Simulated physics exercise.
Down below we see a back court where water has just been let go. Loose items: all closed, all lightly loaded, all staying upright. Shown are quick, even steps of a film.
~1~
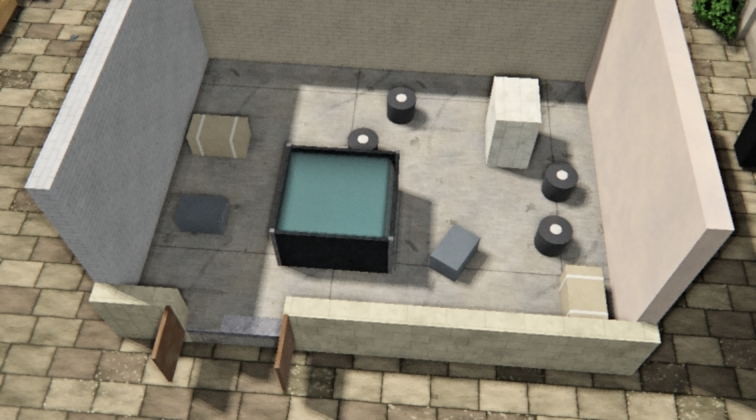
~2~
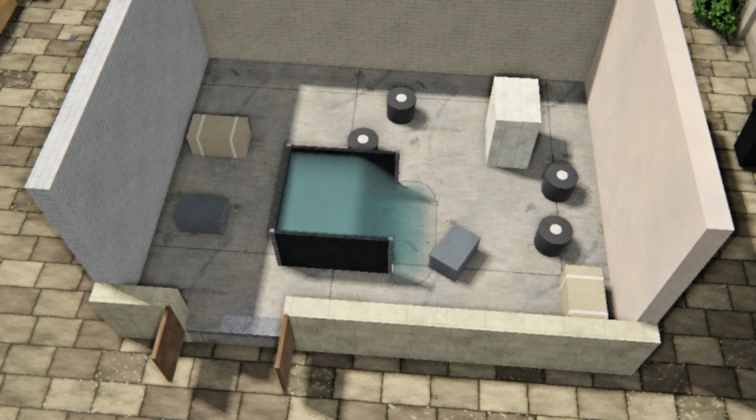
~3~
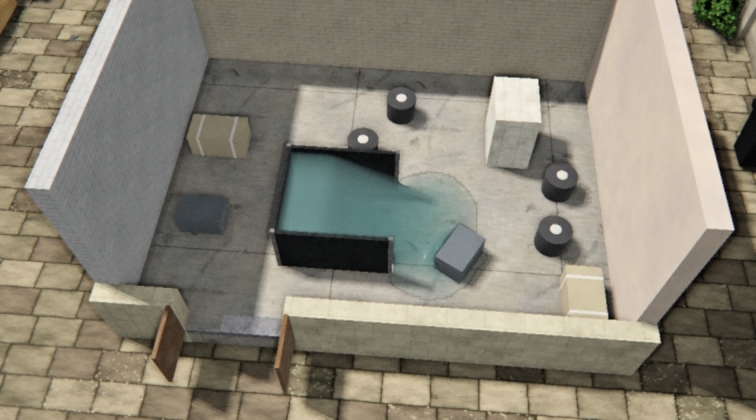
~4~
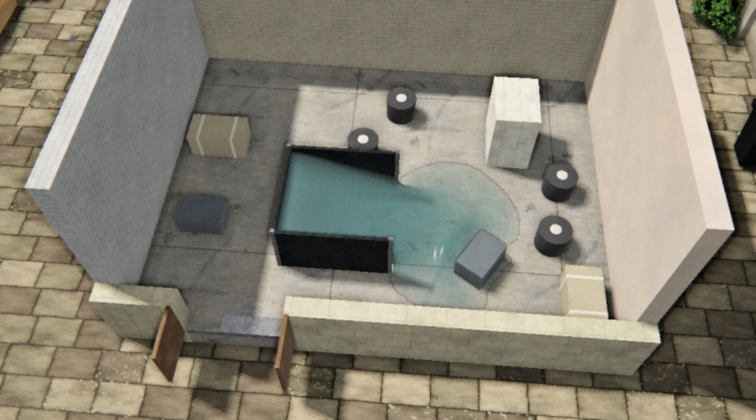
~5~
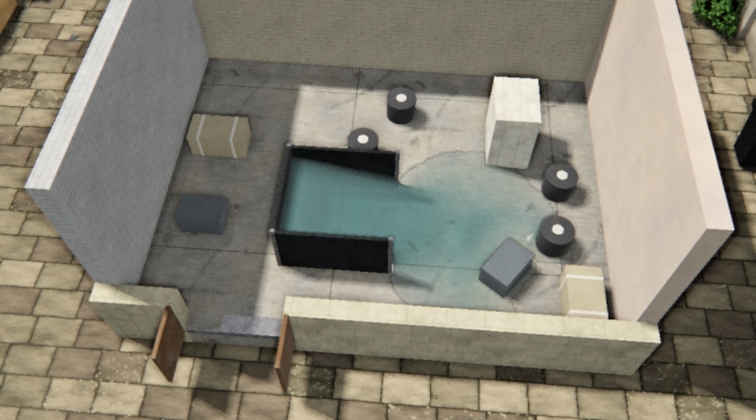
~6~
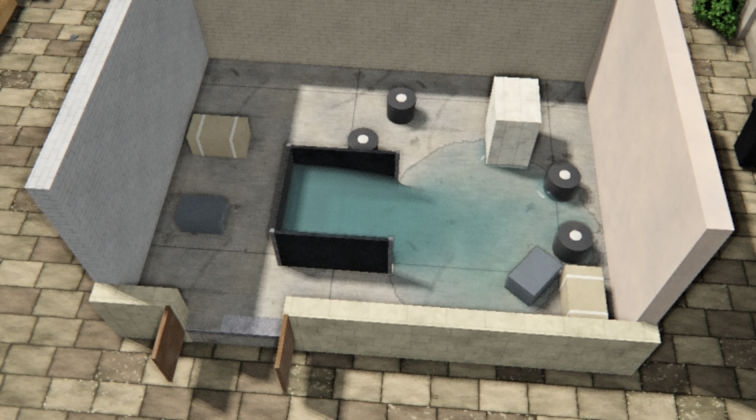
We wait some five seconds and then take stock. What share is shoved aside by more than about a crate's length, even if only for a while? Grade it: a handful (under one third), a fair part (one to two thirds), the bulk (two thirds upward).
The bulk.
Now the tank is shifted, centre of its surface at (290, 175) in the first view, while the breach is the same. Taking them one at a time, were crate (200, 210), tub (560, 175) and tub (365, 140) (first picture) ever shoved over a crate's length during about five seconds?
Object by object, in turn: Lingered near its place, travelled a good distance, lingered near its place.
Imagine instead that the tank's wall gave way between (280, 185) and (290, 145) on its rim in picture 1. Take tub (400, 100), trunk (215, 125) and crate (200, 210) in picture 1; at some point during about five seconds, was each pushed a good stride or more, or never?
Lab note - in sequence: Made it that far; made it that far; made it that far.
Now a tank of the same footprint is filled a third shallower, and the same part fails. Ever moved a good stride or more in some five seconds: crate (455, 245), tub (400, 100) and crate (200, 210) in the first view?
In turn: Swept aside, no, under that.
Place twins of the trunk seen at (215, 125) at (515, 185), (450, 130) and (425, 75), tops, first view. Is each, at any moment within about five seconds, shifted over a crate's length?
In turn: Pushed that far, swept aside, that far or more.
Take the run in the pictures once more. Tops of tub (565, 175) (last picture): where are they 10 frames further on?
It should be near (526, 72).
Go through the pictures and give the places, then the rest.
A crate at (456, 246) rests on the ground; a tub at (556, 230), on the bottom; 0 of 8 have shifted, in the first frame.
A crate at (456, 246) rests on the ground; a tub at (556, 230) rests on the ground; 0 of 8 have shifted, in the second frame.
A crate at (461, 248) rests on the ground, close to its start; a tub at (556, 230) rests on the ground; 1 of 8 have shifted, in the third frame.
A crate at (482, 253) rests on the ground, a stride from its start; a tub at (556, 230), on the bottom; 1 of 8 have shifted, in the fourth frame.
A crate at (508, 262), on the bottom, a stride from its start; a tub at (558, 230), on the bottom; 1 of 8 have shifted, in the fifth frame.
A crate at (536, 271), on the bottom, a stride from its start; a tub at (575, 236) rests on the ground, close to its start; 2 of 8 have shifted, in the sixth frame.
A moment on, 2 of 8 are well off their spots; 2 afloat.
Next, 3 of 8 are well off their spots; 3 afloat.
Later, 3 of 8 are well off their spots; 4 afloat.
In the end, 5 of 8 are well off their spots, and 6 have been at some point; 5 afloat.
